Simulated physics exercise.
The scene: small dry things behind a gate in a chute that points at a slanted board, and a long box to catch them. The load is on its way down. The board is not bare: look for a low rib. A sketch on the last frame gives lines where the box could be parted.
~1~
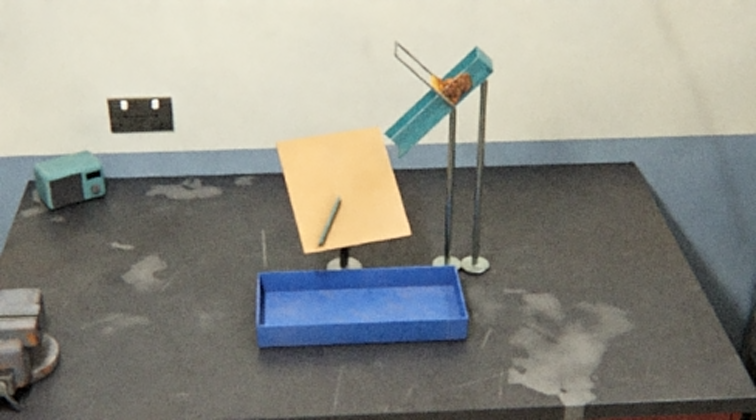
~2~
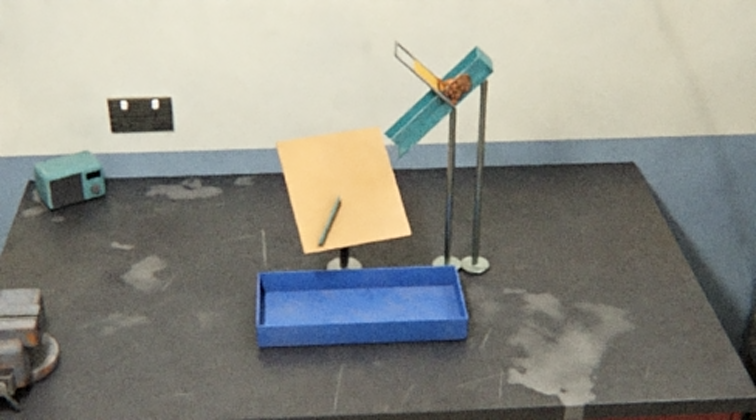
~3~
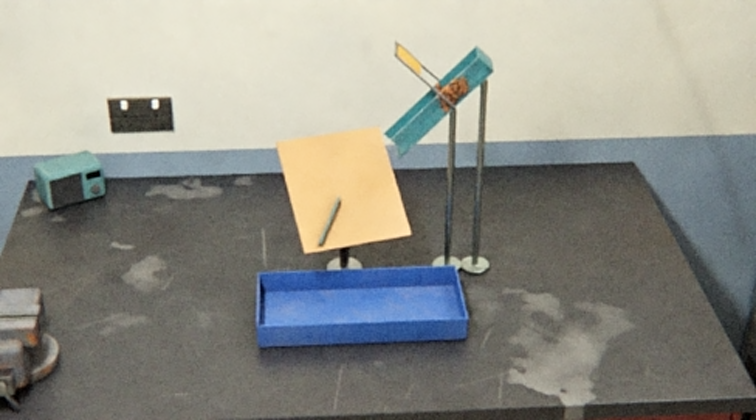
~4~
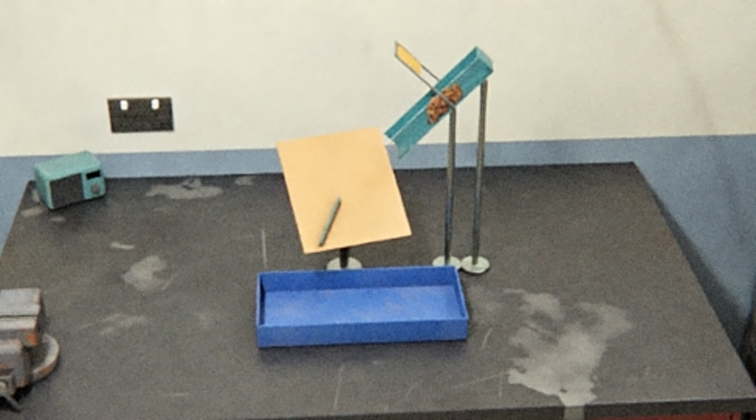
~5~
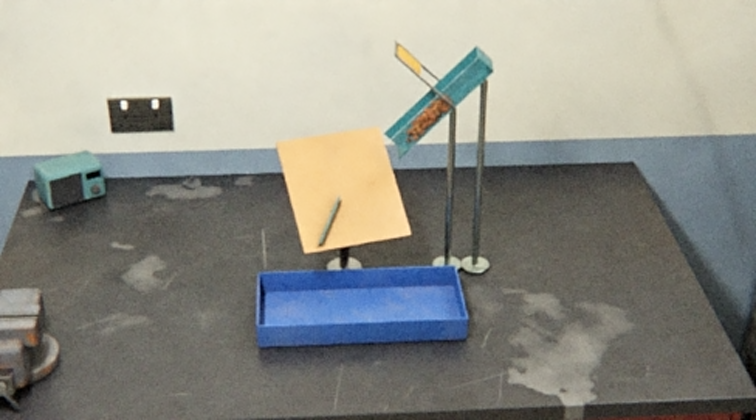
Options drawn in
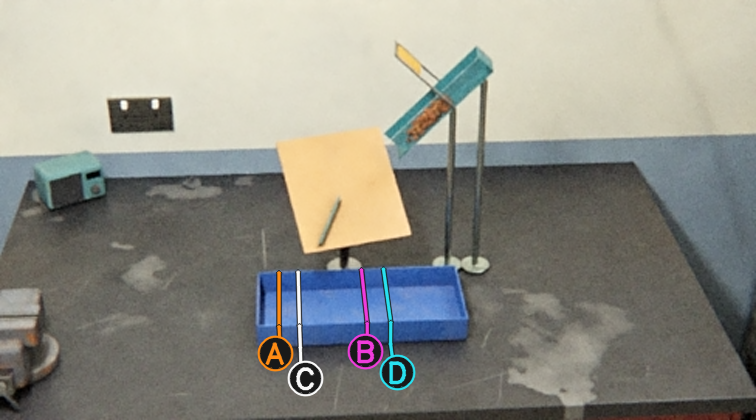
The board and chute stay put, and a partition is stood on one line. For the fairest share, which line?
I would pick line B.
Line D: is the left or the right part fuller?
The left side.
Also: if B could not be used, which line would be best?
That would be D.
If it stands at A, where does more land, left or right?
More lands on the right.
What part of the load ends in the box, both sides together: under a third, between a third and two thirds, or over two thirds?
Over two thirds.
On the marked copy, line A crosses the front rim at (279, 325); line B crosses the front rim at (367, 322); line C crosses the front rim at (299, 325); line D crosses the front rim at (390, 321).
With A, of what is caught, none at all on the left of the divider, the whole lot on the right.
With B, of what is caught, close to two thirds on the left of the divider, close to a third on the right.
With C, of what is caught, only a few on the left of the divider, all but a few on the right.
With D, of what is caught, the bulk on the left of the divider, a small share on the right.
